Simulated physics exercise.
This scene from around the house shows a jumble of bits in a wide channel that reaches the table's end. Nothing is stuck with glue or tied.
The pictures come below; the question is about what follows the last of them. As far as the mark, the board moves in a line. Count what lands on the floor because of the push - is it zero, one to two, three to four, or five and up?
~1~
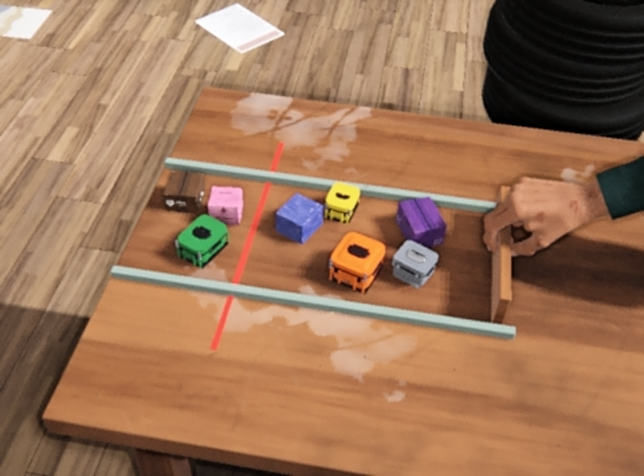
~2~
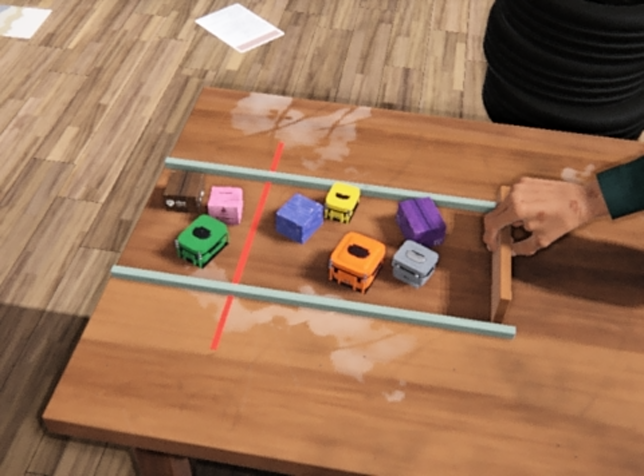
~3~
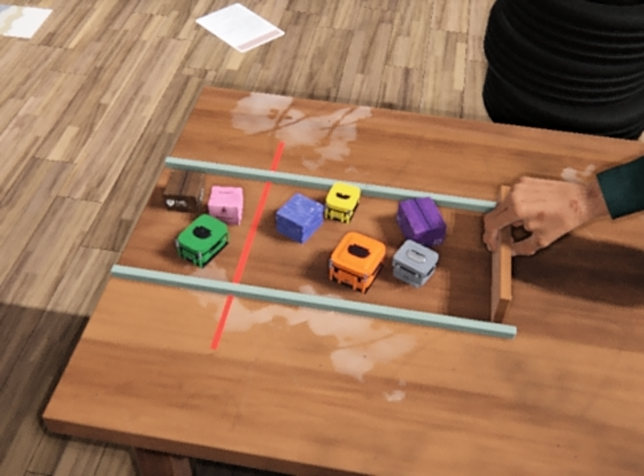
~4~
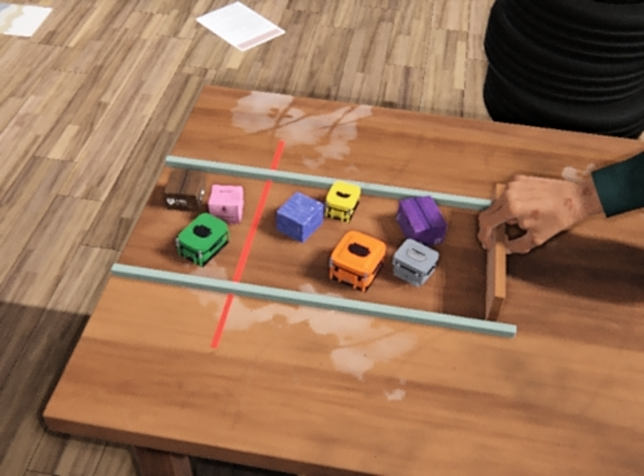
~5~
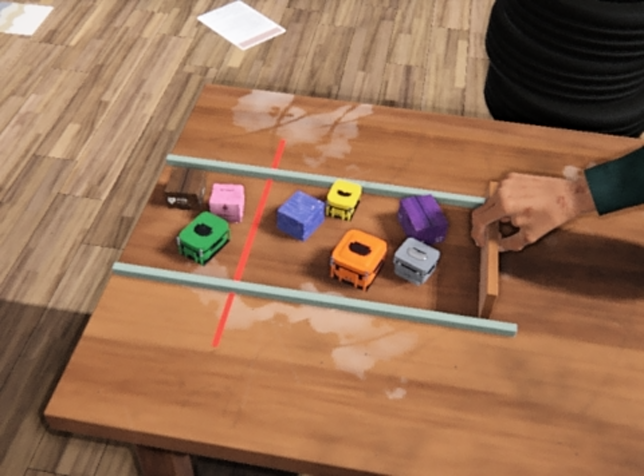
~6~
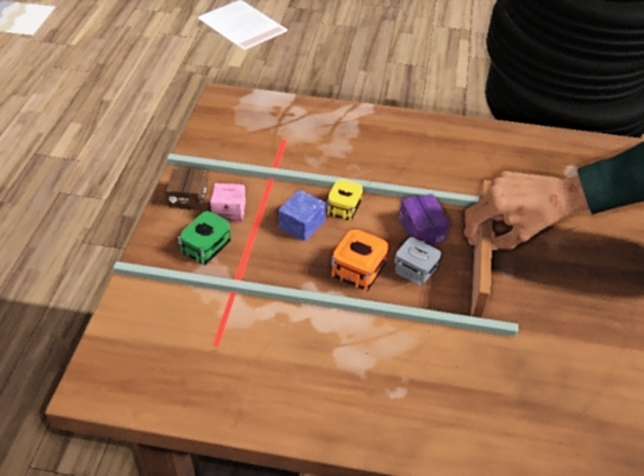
The count is zero.
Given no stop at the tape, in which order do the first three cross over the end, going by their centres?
Earliest first - brown box, green case, pink box.
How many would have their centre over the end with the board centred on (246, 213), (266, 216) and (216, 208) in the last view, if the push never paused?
Going through the three places, I get 1, 0 and 3.
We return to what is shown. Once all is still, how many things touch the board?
2 in contact.
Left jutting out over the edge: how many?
That would be 1.
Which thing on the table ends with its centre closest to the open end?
That would be the brown box.
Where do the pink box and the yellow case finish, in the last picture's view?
The pink box settles near (178, 201); as for the yellow case, near (223, 178).
Soon after, none off yet; brown box at rest near (188, 189); green case at rest near (206, 238); pink box at rest near (229, 203).
After that, none off yet; brown box moving near (179, 187); green case displaced a little near (188, 237); pink box displaced about its own width near (206, 201).
In the end, the number that fall off is zero.
